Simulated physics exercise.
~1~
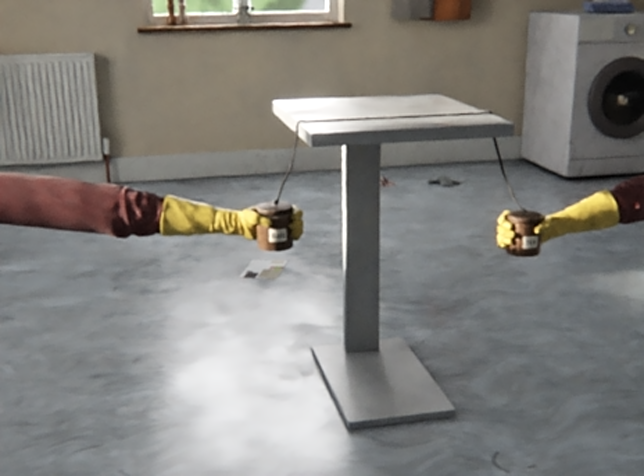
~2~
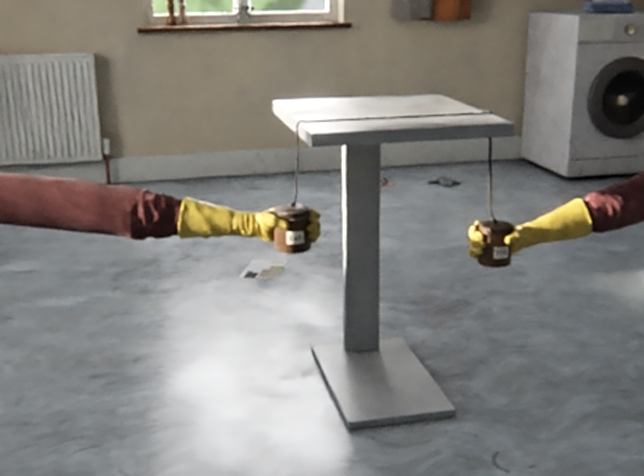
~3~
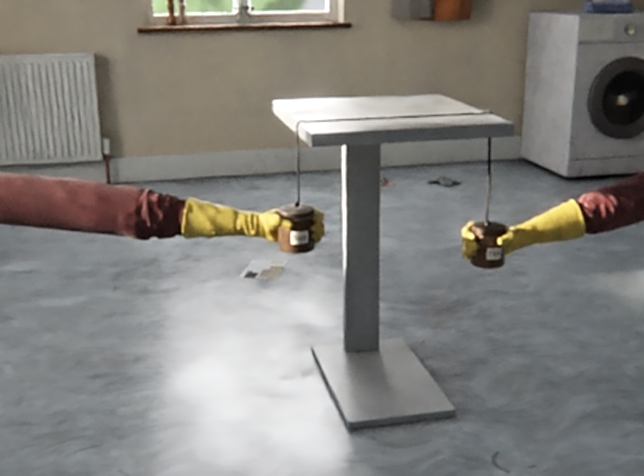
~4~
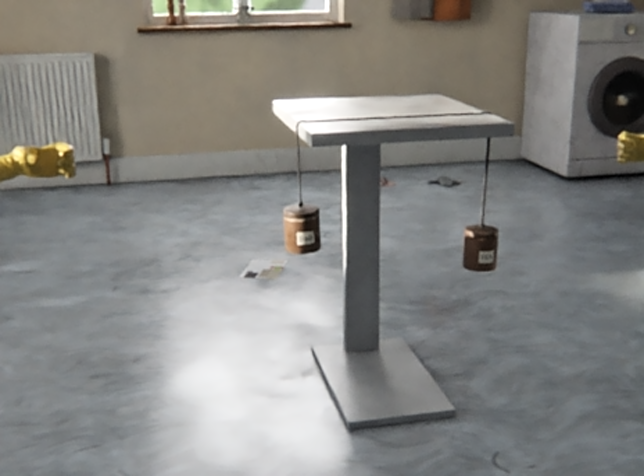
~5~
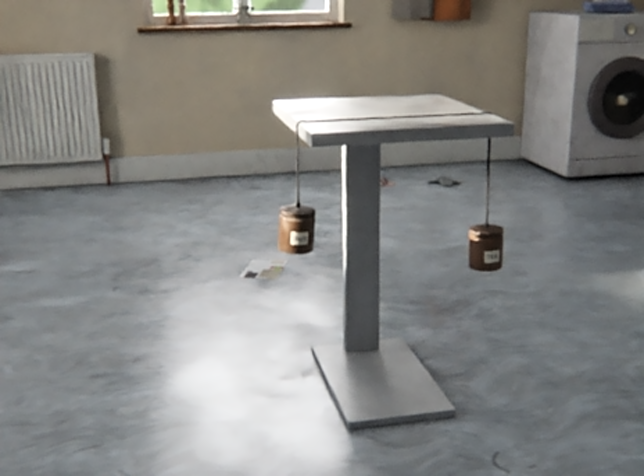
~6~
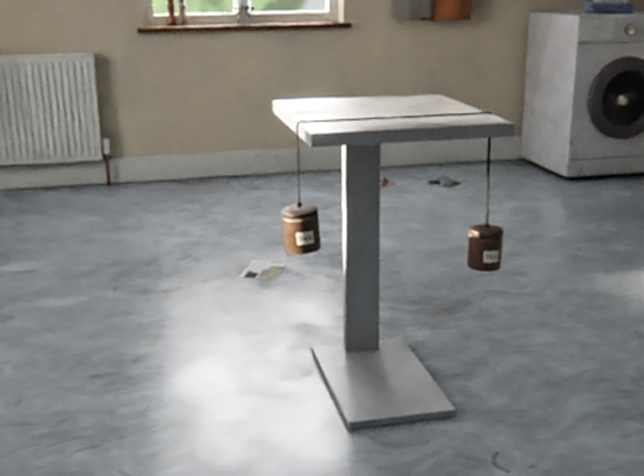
Two brown jars hang from a dark ribbon laid across the top of a pale grey side table, one at its left and one at its right. The still view takes in a room with a mottled grey-blue floor, a radiator and window behind, and a white washing machine at the right. Hands in yellow gloves, with dark red sleeves, hold the jars and move them inward toward the table. The hands let go and draw back out of view. The jars sway very slightly, then hang at rest, the right one a little lower, with neither dropping.
